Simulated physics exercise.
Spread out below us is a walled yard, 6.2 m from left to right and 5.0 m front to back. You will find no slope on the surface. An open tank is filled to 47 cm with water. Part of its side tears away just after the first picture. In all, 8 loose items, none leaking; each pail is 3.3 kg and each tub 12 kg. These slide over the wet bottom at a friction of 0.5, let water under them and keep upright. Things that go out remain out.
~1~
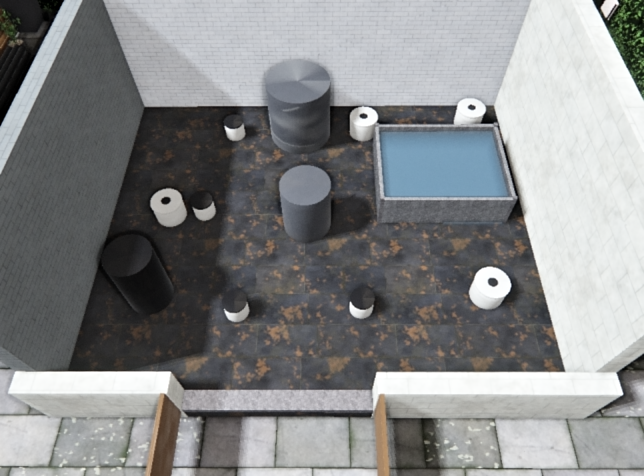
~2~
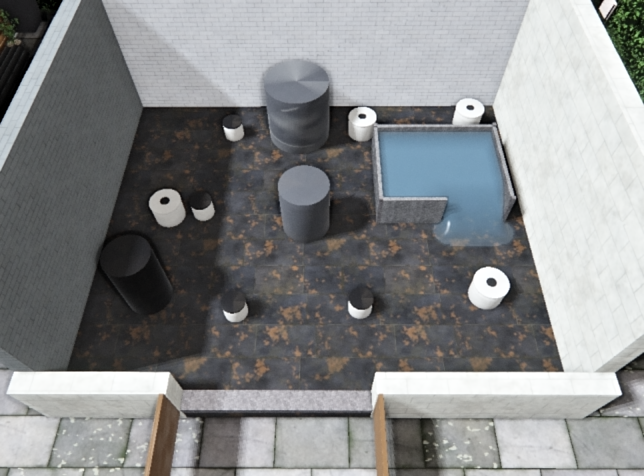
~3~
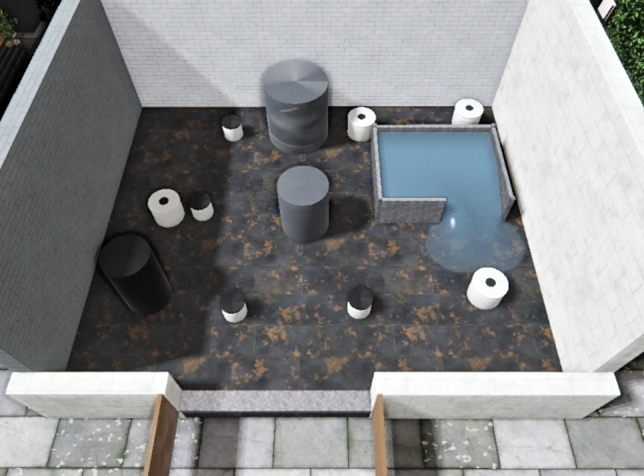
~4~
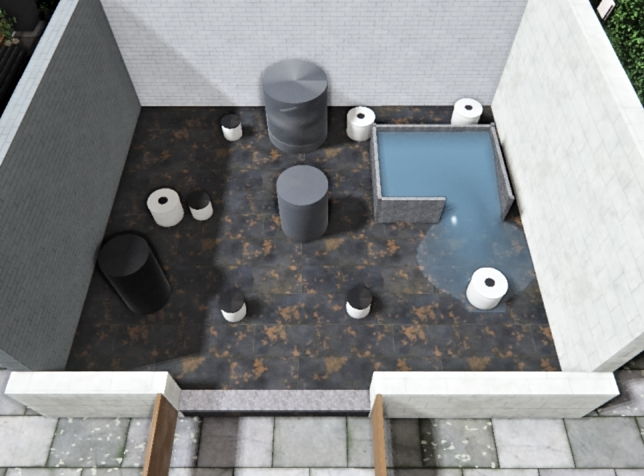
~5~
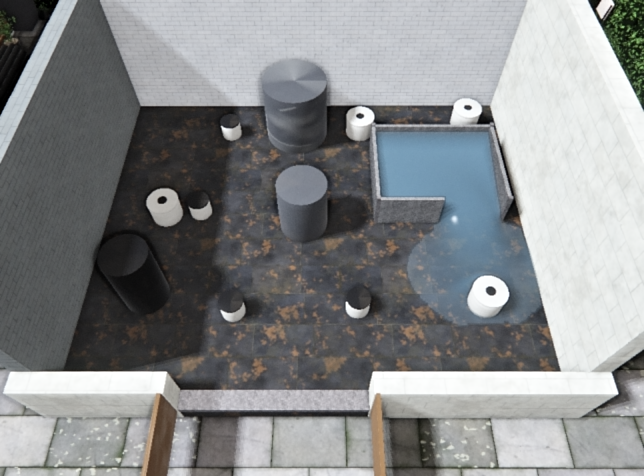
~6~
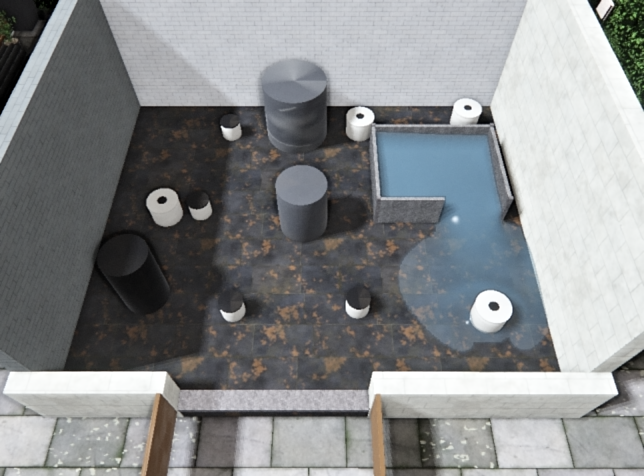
A walled yard with a dark, rust-speckled floor and pale paving along its front edge is seen from high above. A grey-edged tank of blue water stands at the right near the back wall, with grey and black cylinders and smaller white and black-topped containers spread around. Part of the tank's front opens, water spreads forward across the floor, and the white container at the right shifts slightly toward the front.
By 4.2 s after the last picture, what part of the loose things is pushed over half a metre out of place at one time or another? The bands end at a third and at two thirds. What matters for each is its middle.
Expect the count to work out between the two bands' ends.
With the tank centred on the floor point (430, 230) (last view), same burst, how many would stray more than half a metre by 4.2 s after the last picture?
Count: 3.
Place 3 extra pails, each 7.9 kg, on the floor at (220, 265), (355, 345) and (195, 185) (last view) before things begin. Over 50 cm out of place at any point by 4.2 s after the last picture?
Reading them off in order: Not beyond, clears the mark, not beyond.
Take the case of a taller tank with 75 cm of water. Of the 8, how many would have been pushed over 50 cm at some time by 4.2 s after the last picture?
I count 5 of them in that case.
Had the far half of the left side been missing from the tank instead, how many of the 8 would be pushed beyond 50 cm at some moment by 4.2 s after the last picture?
Count: 2.
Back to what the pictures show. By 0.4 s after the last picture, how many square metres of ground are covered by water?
Wet: Near 7.0 m2.
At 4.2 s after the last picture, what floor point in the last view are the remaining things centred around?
The average lands around (277, 195).
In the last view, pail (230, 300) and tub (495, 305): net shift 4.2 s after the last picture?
The first is off by 150 cm, the second by 300 cm.
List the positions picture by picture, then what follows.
The first picture shows a tub at (493, 282) rests on the ground; a pail at (201, 200) rests on the ground; water covers 2.6 m2; 0 of 8 have shifted.
The second picture shows a tub at (492, 282), on the bottom; a pail at (200, 200) rests on the ground; water covers 3.1 m2; 0 of 8 have shifted.
The third picture shows a tub at (491, 283) rests on the ground; a pail at (199, 201) rests on the ground; 3.6 m2 under water; 0 of 8 have shifted.
The fourth picture shows a tub at (490, 283), on the bottom; a pail at (199, 200), on the bottom; 4.3 m2 under water; 0 of 8 have shifted.
The fifth picture shows a tub at (491, 291), on the bottom, 13 cm from its start; a pail at (198, 200), on the bottom; 4.8 m2 under water; 1 of 8 have shifted.
The sixth picture shows a tub at (494, 306) rests on the ground, 35 cm from its start; a pail at (198, 200) rests on the ground; 5.5 m2 under water; 1 of 8 have shifted.
Then, 0.4 s after the last picture 1 of 8 are over 50 cm from their spots; 0 afloat.
Then, 1.5 s after the last picture 1 of 8 are over 50 cm from their spots; 1 afloat.
Then, 2.8 s after the last picture 2 of 8 are over 50 cm from their spots; 0 afloat.
Then, 4.2 s after the last picture 3 of 8 are over 50 cm from their spots, and 3 have been at some point; 0 afloat.
